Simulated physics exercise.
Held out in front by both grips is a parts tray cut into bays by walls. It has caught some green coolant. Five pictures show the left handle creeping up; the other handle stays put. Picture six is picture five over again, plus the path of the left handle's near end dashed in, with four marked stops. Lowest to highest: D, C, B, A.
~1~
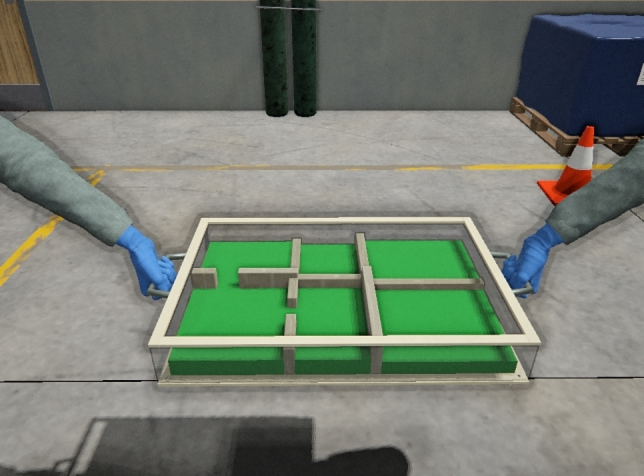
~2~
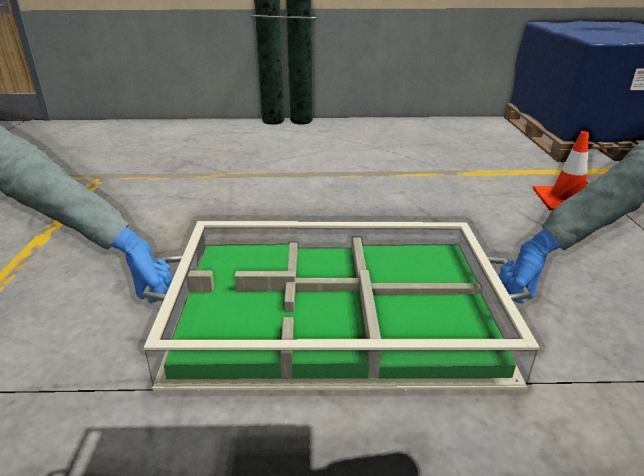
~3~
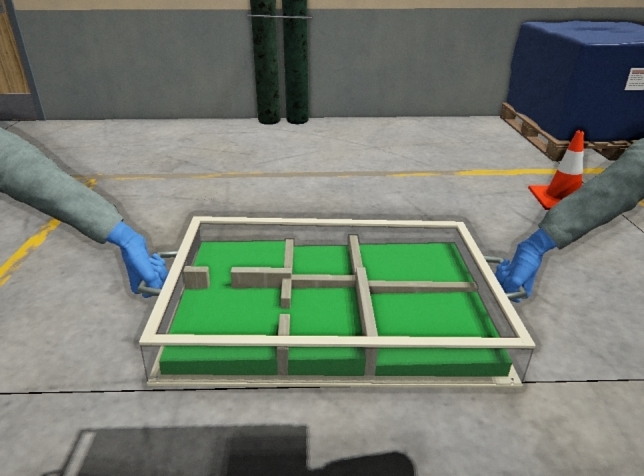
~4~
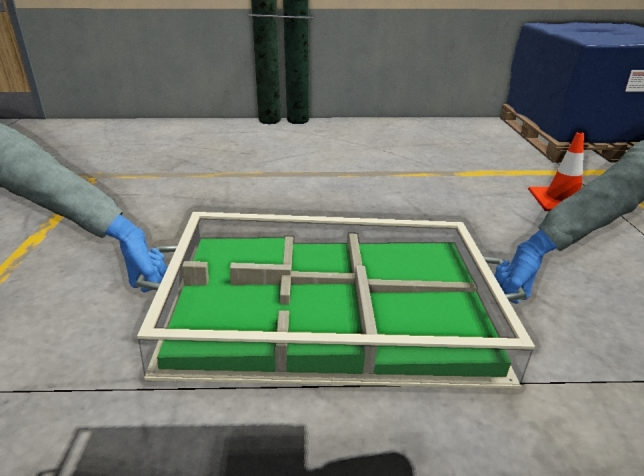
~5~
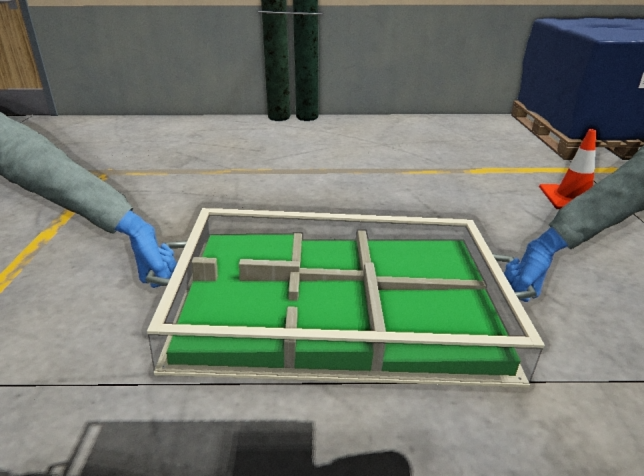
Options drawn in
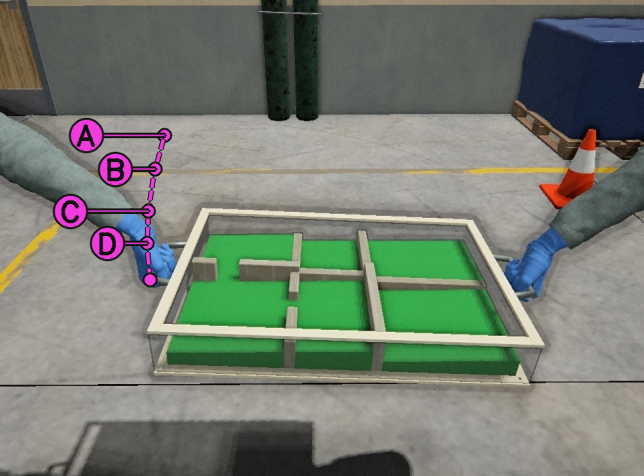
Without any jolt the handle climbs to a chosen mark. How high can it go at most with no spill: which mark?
Go for C.
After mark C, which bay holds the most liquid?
The front right bay.
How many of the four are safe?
Two.
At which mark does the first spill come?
Mark B.
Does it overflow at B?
Yes, that goes wrong.
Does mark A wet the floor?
Yes, it does.
On the marked copy, A at (164, 135); B at (155, 169); C at (148, 211); D at (147, 243).
If A is chosen, about 27 % goes over the rim.
If B is chosen, about 8 % goes over the rim.
If C is chosen, nothing spills; the front right bay holds the most.
If D is chosen, nothing spills; the front right bay holds the most.
